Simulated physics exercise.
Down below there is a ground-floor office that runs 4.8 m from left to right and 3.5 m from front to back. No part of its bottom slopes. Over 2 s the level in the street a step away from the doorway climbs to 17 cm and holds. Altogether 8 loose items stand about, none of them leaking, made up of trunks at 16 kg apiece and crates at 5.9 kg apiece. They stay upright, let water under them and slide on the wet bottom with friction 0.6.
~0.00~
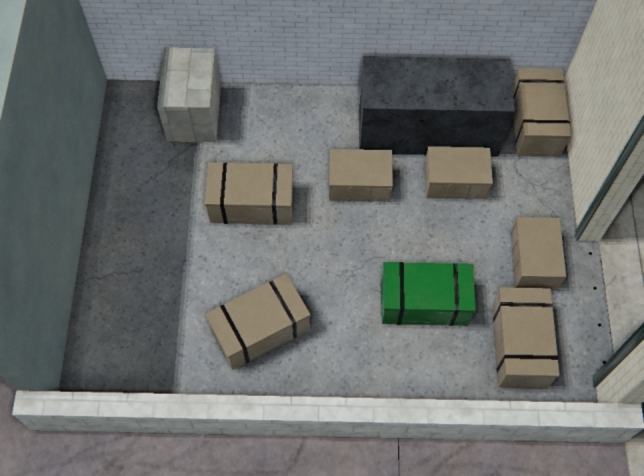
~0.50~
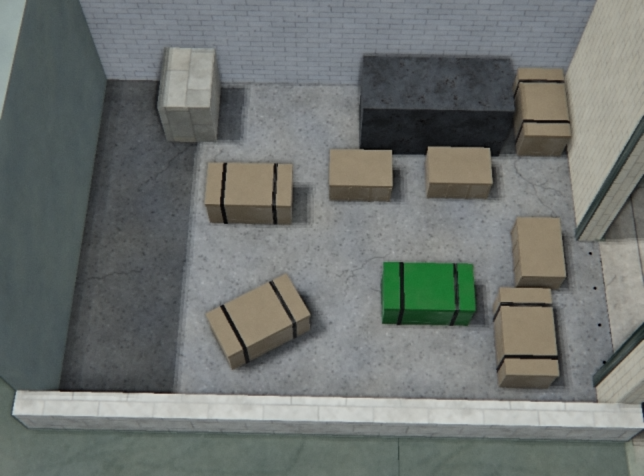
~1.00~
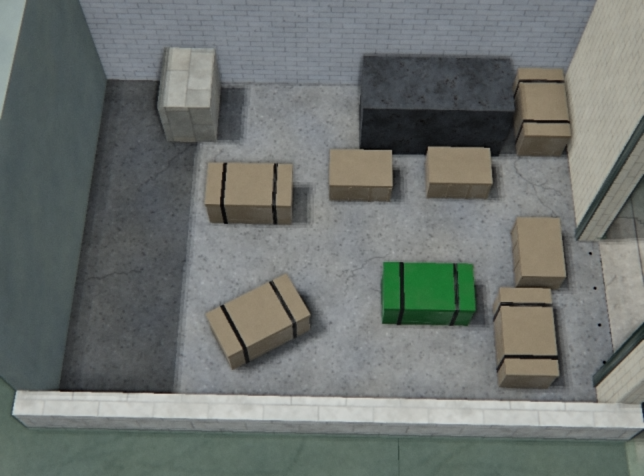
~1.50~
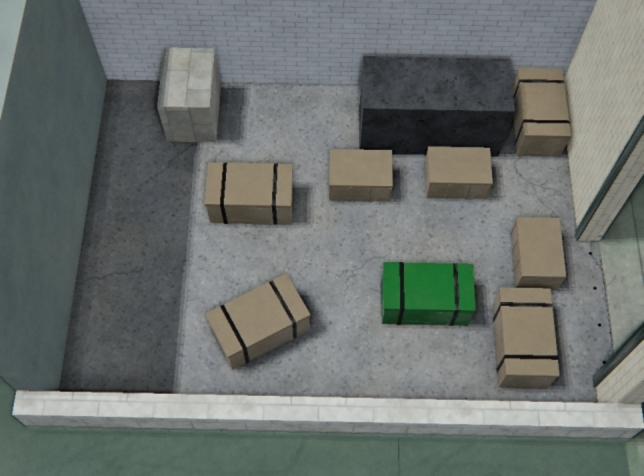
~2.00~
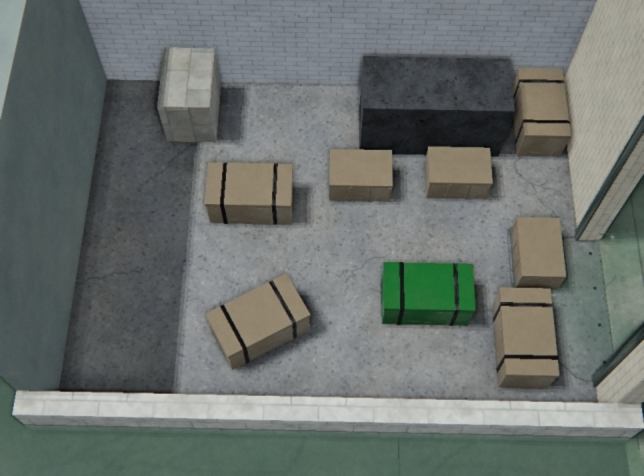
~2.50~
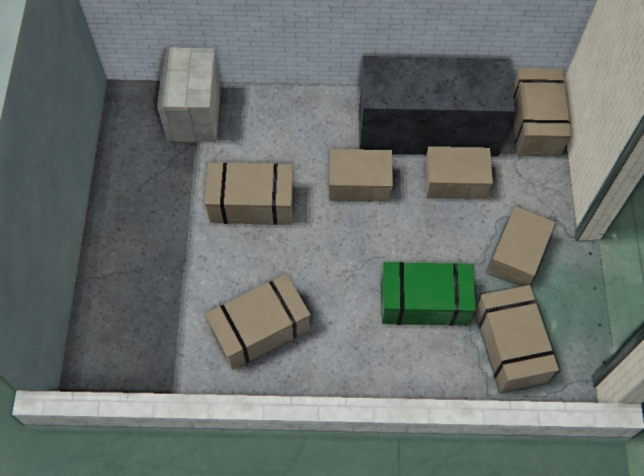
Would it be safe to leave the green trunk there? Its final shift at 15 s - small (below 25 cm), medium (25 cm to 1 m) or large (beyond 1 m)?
Large.
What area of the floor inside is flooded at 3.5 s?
Somewhere around 4.5 m2, roughly.
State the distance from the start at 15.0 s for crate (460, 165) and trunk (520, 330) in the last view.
150 cm and 300 cm respectively.
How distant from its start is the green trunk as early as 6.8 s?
By then it has shifted roughly 120 cm.
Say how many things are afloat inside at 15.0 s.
At that moment 8.
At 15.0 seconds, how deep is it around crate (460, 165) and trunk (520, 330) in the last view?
Some 13 cm at the first, some 13 cm at the second.
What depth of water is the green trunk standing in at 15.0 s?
Roughly 14 cm at that moment.
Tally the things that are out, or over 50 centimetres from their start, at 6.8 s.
The count is 5.
After 3.5 s the green trunk is near (409, 286), 0.2 m from its start, aground; 0 afloat.
After 6.8 s the green trunk is near (302, 259), 1.2 m from its start, afloat; 5 afloat.
After 11.0 s the green trunk is near (220, 211), 2.0 m from its start, afloat; 8 afloat.
After 15.0 s the green trunk is near (283, 239), 1.4 m from its start, afloat; 8 afloat.
